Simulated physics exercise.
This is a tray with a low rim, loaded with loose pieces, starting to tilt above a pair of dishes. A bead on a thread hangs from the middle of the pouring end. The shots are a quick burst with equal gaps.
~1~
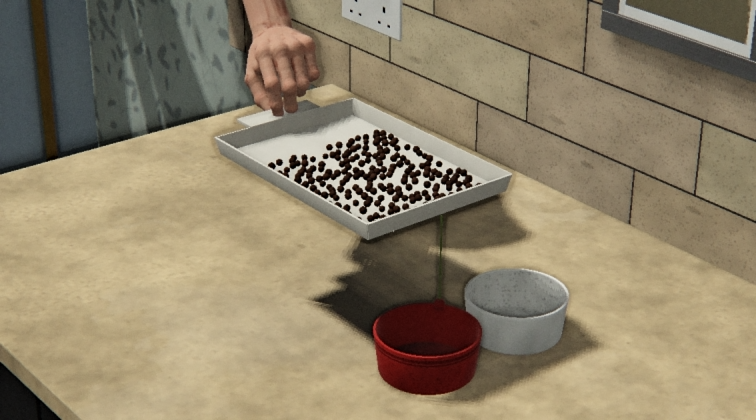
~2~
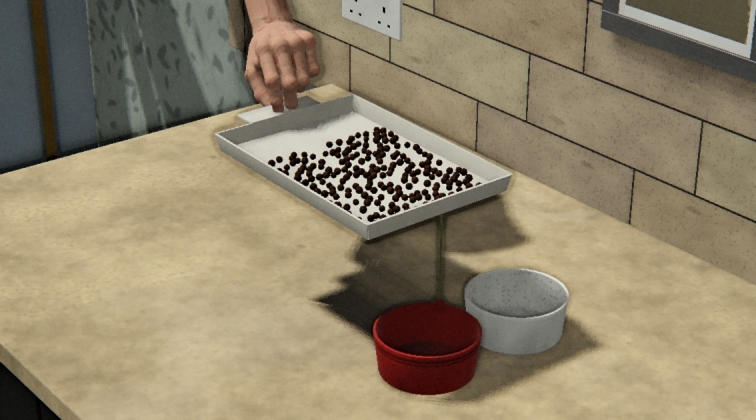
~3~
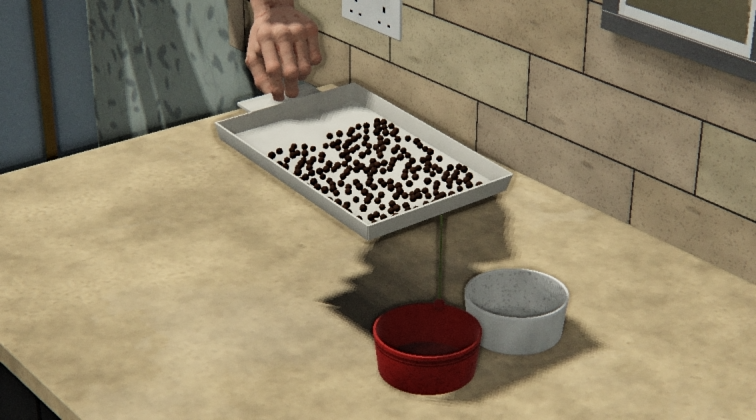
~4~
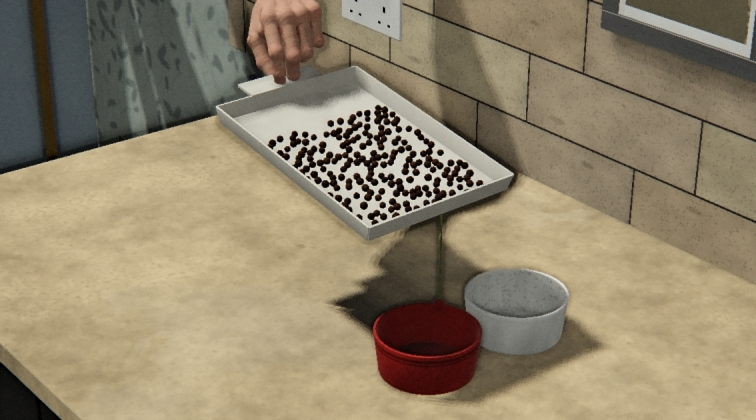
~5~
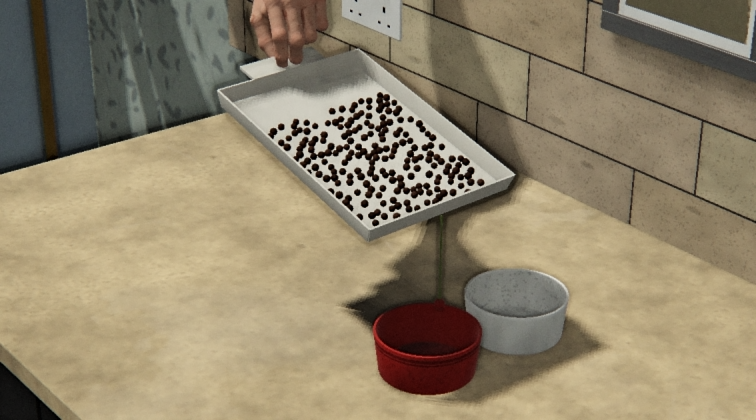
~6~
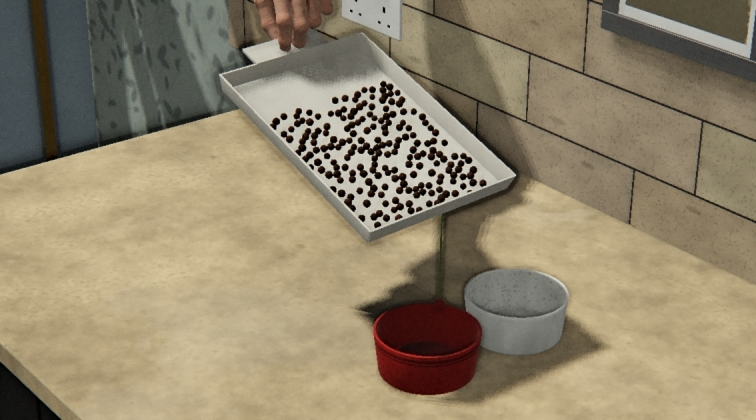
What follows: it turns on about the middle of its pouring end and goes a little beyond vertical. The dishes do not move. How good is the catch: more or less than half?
Together they catch under half.
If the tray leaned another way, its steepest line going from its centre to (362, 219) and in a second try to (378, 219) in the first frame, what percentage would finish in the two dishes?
Near 40 % and 50 %.
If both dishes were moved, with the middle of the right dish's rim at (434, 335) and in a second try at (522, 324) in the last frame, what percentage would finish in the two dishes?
Roughly 60 per cent, and 90 per cent.
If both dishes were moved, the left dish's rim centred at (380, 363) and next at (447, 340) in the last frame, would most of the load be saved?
First most of it, then over half.
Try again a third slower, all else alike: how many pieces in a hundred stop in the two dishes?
Close to 30 per cent.
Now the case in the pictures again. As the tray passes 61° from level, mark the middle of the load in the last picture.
At about (426, 193).
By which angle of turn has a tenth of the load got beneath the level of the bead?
At some 105 degrees.
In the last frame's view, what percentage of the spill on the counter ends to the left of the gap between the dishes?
Some 50 per cent.
Soon after the last picture, tray tipped steeply; nearly all on the tray; a stray few outside both; a stray few in the air.
A little later, tray tipped right over; nearly all on the tray; a stray few in the left dish; a small part outside both; a stray few in the air.
Later still, tray tipped past a quarter turn; about a third in the left dish; a stray few in the right dish; about two thirds outside both.
At rest, tray tipped past a quarter turn; about a third in the left dish; a stray few in the right dish; about two thirds outside both.
